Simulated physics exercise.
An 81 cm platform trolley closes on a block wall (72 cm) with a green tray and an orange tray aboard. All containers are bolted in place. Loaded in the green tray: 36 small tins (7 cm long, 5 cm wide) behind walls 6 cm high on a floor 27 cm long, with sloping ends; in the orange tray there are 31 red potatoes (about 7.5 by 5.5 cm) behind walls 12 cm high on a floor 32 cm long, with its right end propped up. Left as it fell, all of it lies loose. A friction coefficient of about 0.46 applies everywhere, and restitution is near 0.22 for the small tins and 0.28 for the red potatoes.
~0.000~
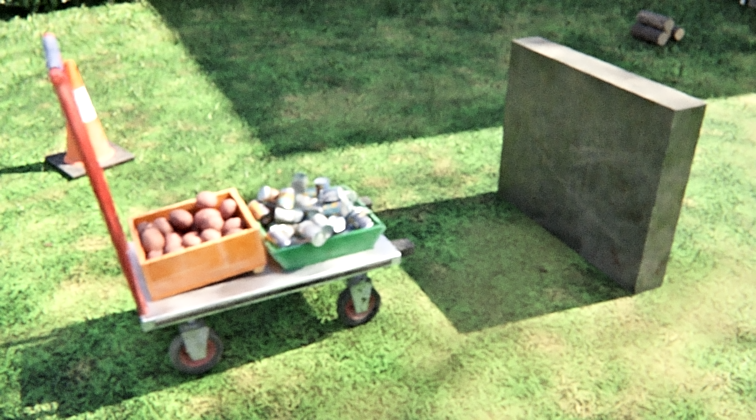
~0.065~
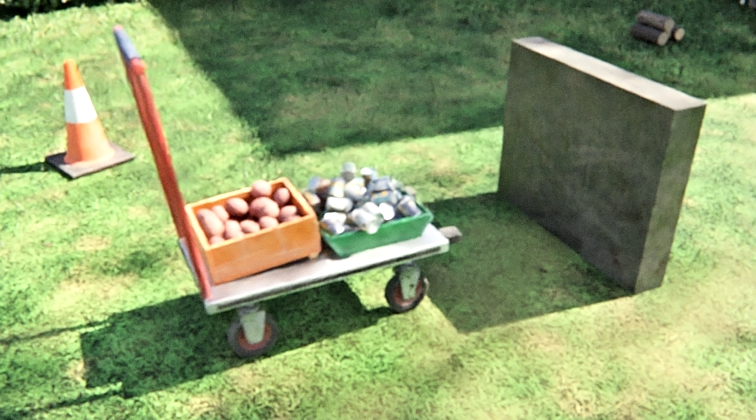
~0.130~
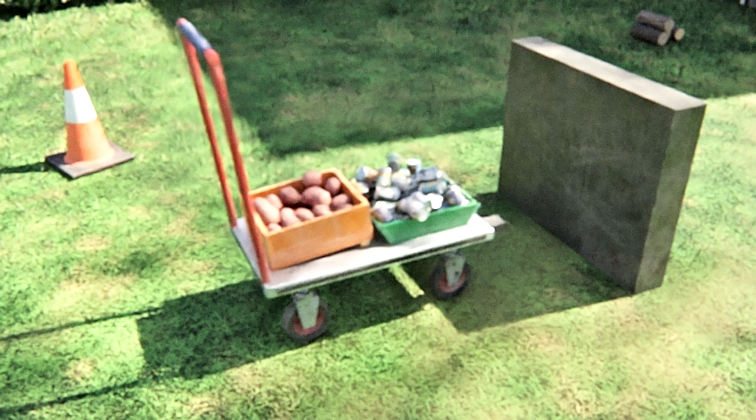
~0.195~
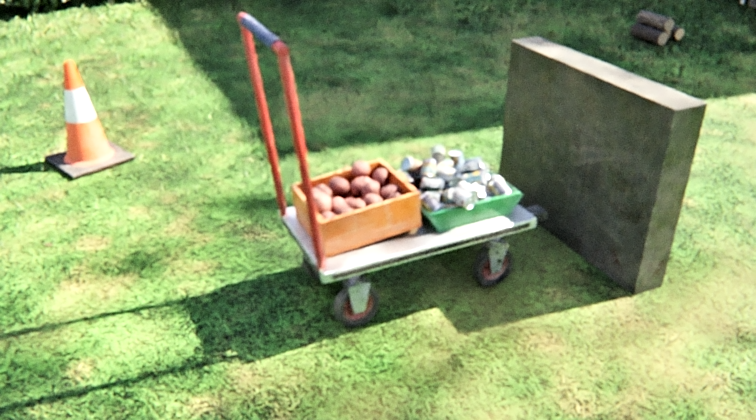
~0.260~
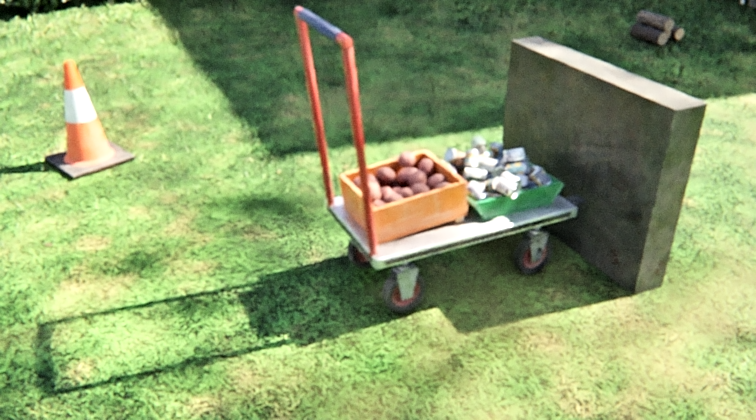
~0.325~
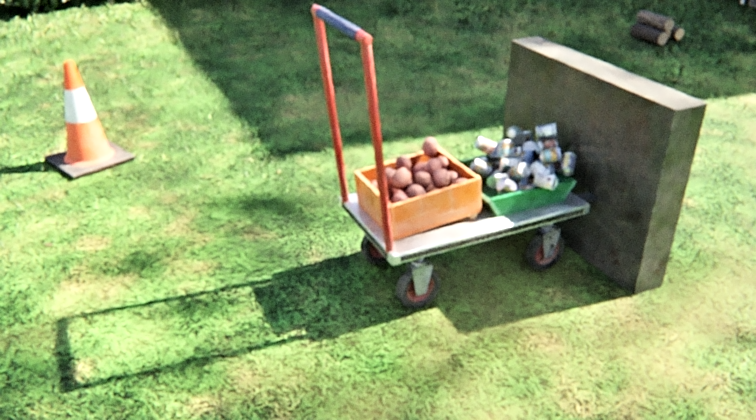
Platform trolley carrying red potatoes and small tins in two trays rolling right across grass up to a block wall, the tins shifting.
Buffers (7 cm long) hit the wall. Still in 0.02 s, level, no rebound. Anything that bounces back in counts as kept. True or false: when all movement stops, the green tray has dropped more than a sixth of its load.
True.
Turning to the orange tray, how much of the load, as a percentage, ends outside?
Orange tray: 5%.
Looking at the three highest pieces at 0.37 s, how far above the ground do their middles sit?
Mean height: Near 54 cm.
After 0.37 s, green tray 28 in, 8 out and orange tray 31 in, 0 out.
After 0.49 s, green tray 22 in, 14 out and orange tray 30 in, 1 out.
After 0.72 s, green tray 21 in, 15 out and orange tray 30 in, 1 out.
Final count (at 1.22 s), green tray 21 in, 15 out and orange tray 30 in, 1 out. Asked share, 15 of 36, 42 per cent.
